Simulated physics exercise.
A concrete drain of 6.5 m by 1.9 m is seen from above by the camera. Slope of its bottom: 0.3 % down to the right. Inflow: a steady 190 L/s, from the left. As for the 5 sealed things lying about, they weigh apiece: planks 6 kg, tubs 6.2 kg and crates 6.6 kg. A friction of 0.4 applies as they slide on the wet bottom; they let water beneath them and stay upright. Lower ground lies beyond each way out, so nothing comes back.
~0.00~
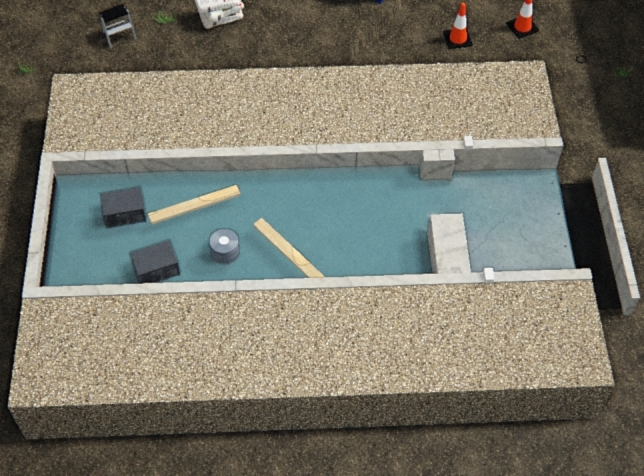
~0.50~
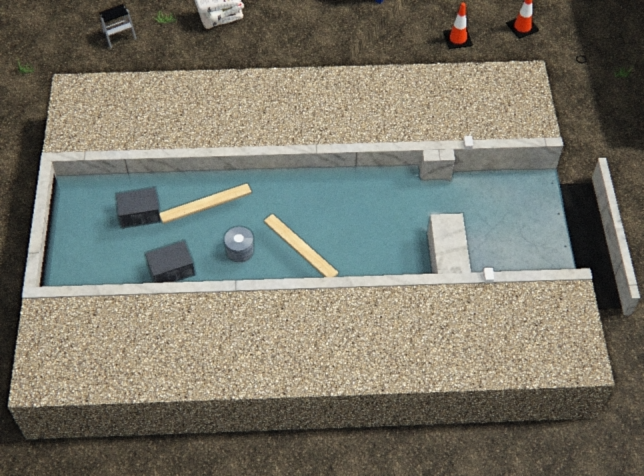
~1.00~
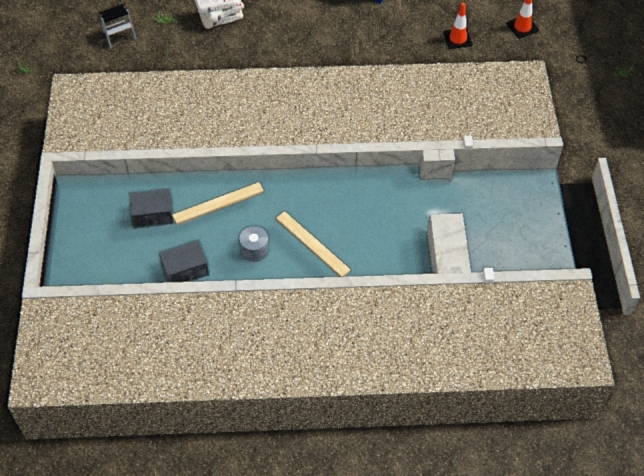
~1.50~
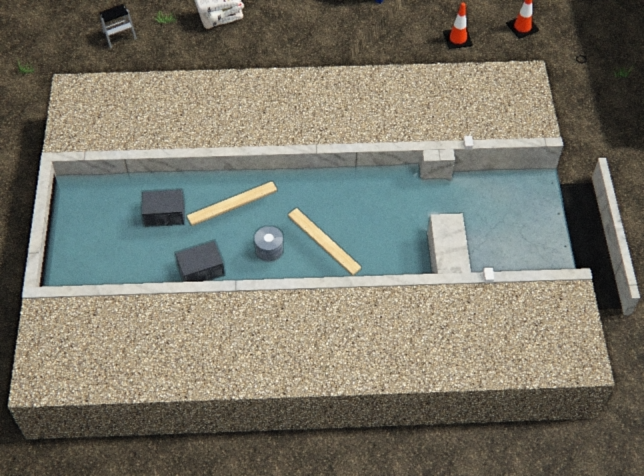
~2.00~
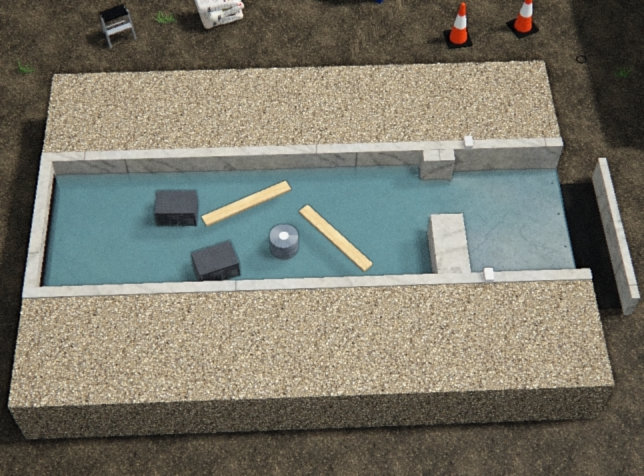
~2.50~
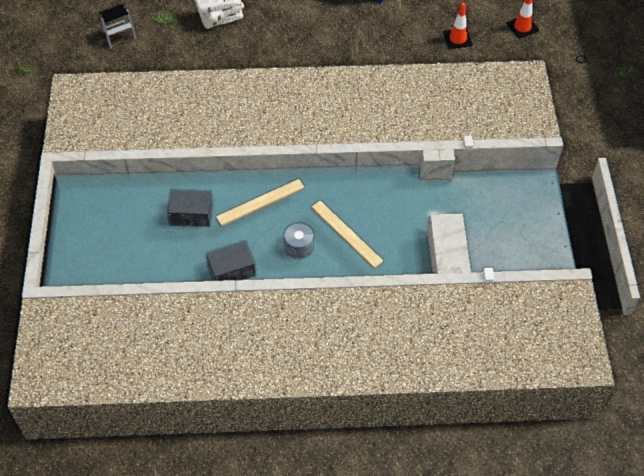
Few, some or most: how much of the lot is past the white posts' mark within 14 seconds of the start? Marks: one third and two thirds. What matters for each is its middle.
That comes to under a third.
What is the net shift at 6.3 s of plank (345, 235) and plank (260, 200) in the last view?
The first is off by 200 cm, the second by 250 cm.
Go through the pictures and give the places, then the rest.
In the first frame, a crate at (154, 258), afloat; a tub at (224, 241) floats; 24 cm deep round most things; 0 of 5 have shifted.
In the second frame, a crate at (169, 258) floats, 19 cm from its start; a tub at (239, 239), afloat, 18 cm from its start; 26 cm deep round most things; 5 of 5 have shifted.
In the third frame, a crate at (183, 258), afloat, 36 cm from its start; a tub at (254, 238), afloat, 37 cm from its start; about 2620 L in view; 5 of 5 have shifted.
In the fourth frame, a crate at (199, 258) floats, 55 cm from its start; a tub at (269, 238), afloat, 55 cm from its start; 26 cm deep round most things; 5 of 5 have shifted.
In the fifth frame, a crate at (215, 258) floats, 74 cm from its start; a tub at (284, 236) floats, 74 cm from its start; about 2630 L in view; 5 of 5 have shifted.
In the sixth frame, a crate at (230, 259) floats, 93 cm from its start; a tub at (299, 235) floats, 93 cm from its start; 26 cm deep round most things; 5 of 5 have shifted.
After 3.5 s 0 of 5 are over the mark; 5 afloat.
After 6.3 s 0 of 5 are over the mark; 5 afloat.
After 10.0 s 0 of 5 are over the mark; 5 afloat.
After 14.0 s 0 of 5 are over the mark; 5 afloat.
